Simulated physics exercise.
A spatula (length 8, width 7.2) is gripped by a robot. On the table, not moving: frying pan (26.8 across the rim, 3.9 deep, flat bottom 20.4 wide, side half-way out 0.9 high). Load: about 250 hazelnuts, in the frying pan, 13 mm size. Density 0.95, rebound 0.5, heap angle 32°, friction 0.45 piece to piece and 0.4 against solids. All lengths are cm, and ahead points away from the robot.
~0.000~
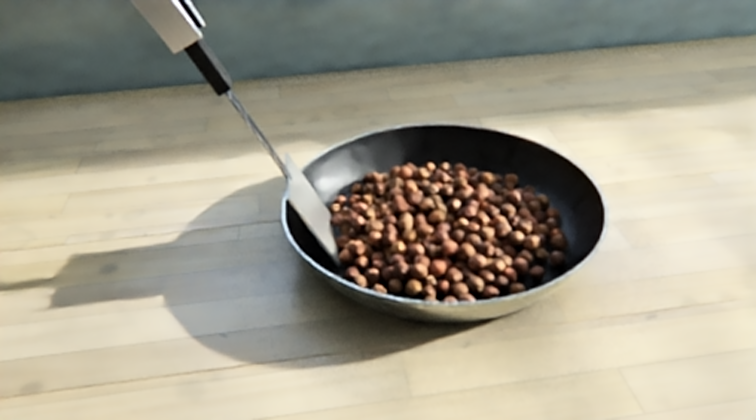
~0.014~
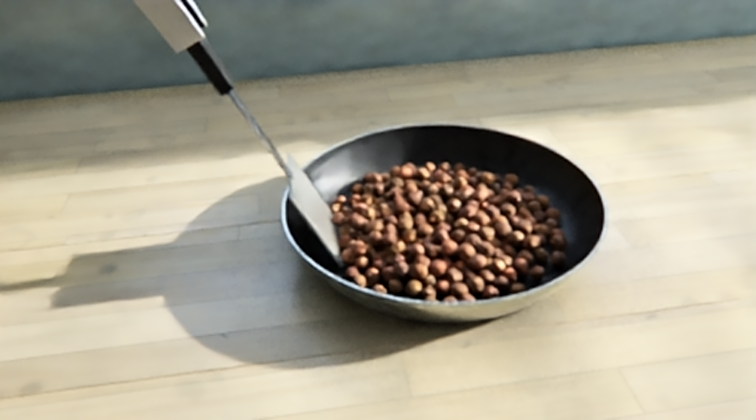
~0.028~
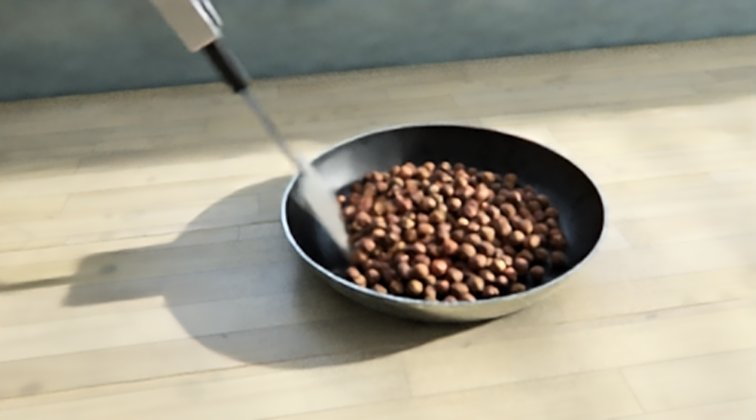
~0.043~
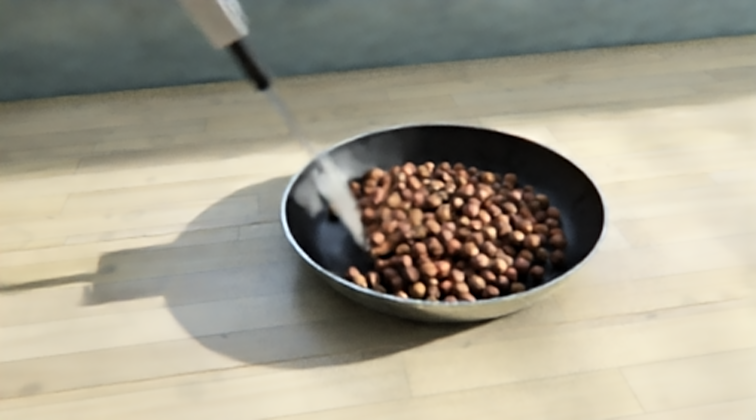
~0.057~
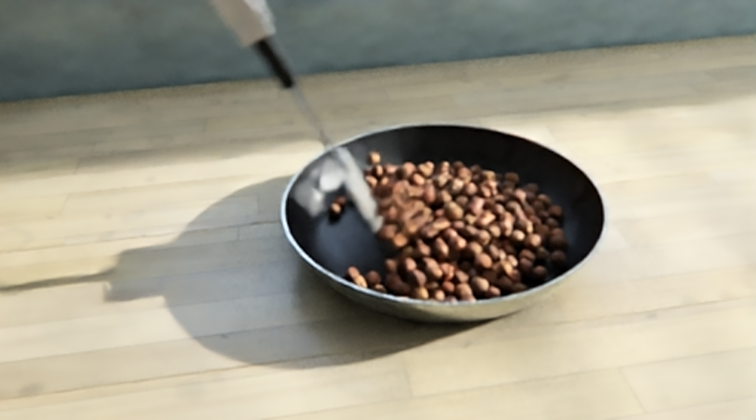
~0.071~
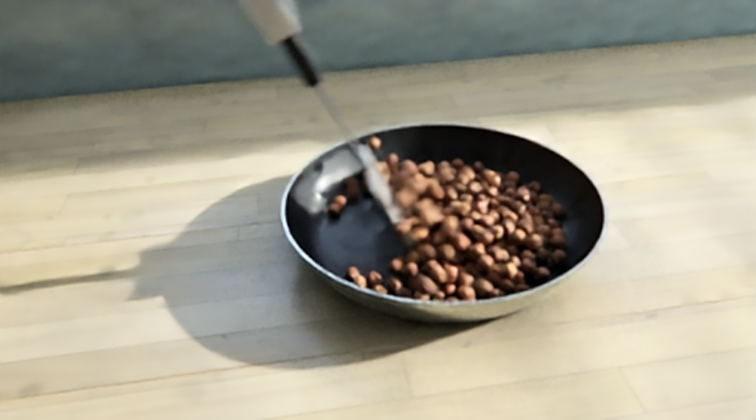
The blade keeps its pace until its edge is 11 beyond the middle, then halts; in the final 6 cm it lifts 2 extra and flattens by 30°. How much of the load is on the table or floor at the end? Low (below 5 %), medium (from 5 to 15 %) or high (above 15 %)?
On the table or floor the share is high, above 15 %.
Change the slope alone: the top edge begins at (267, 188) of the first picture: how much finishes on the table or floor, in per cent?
About 30 per cent.
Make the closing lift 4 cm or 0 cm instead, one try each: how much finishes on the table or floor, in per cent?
Some 25 and 25 per cent.
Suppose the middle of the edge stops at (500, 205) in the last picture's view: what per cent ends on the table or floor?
Some 5 per cent.
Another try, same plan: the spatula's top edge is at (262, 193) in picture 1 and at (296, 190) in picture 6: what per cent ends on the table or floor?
About 10 per cent.
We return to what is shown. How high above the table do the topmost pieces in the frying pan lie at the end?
Roughly 3.0 cm.
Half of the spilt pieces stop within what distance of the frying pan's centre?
Roughly 34 cm.
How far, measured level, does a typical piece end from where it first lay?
About 5 cm.
After 0.11 s, sloping 65°, highest piece 9 above the table; 250 in the frying pan, 1 on the blade or in flight.
After 0.14 s, sloping 58°, highest piece 11 above the table; 248 in the frying pan, 3 on the blade or in flight.
After 0.36 s, sloping 35°, highest piece 20 above the table; 174 in the frying pan, 30 on the table or floor, 47 on the blade or in flight.
After 1.41 s, sloping 35°, highest piece 3 above the table; 172 in the frying pan, 79 on the table or floor.
In the end, 172 in the frying pan, 79 on the table or floor. That is 31 % on the table or floor.
